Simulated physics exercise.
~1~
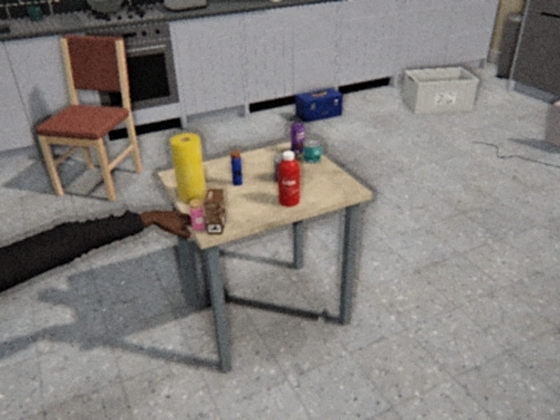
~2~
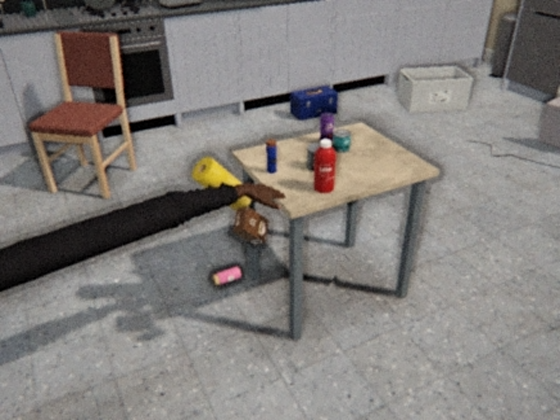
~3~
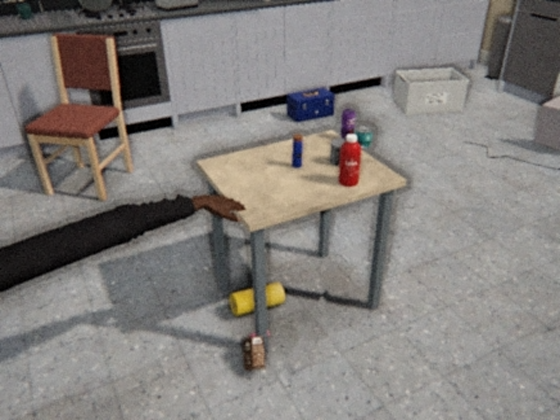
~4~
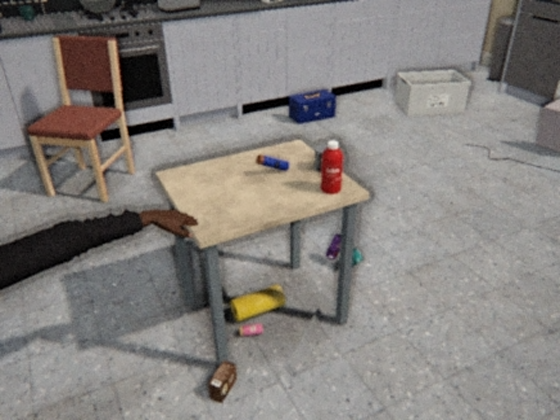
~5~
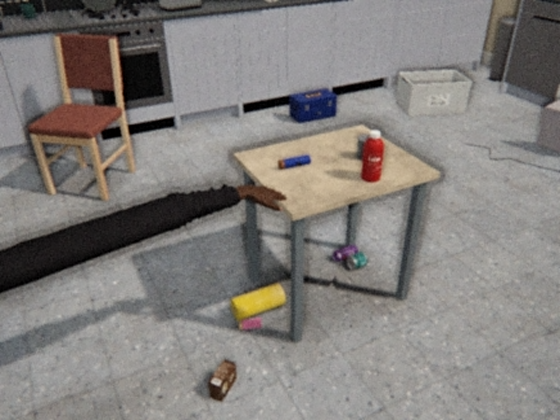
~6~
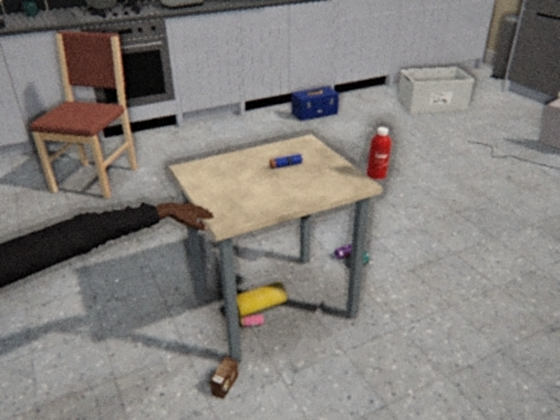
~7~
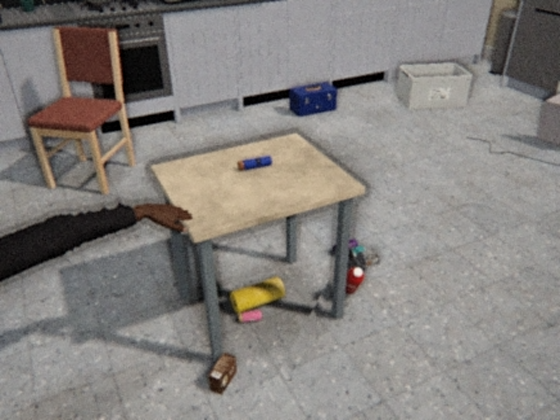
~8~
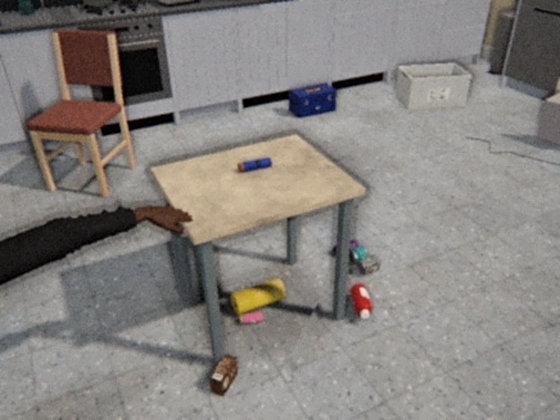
Wooden-topped table jerking right and left beside a dark-sleeved arm, spilling bottles and cans until only a toppled blue cylinder remains.
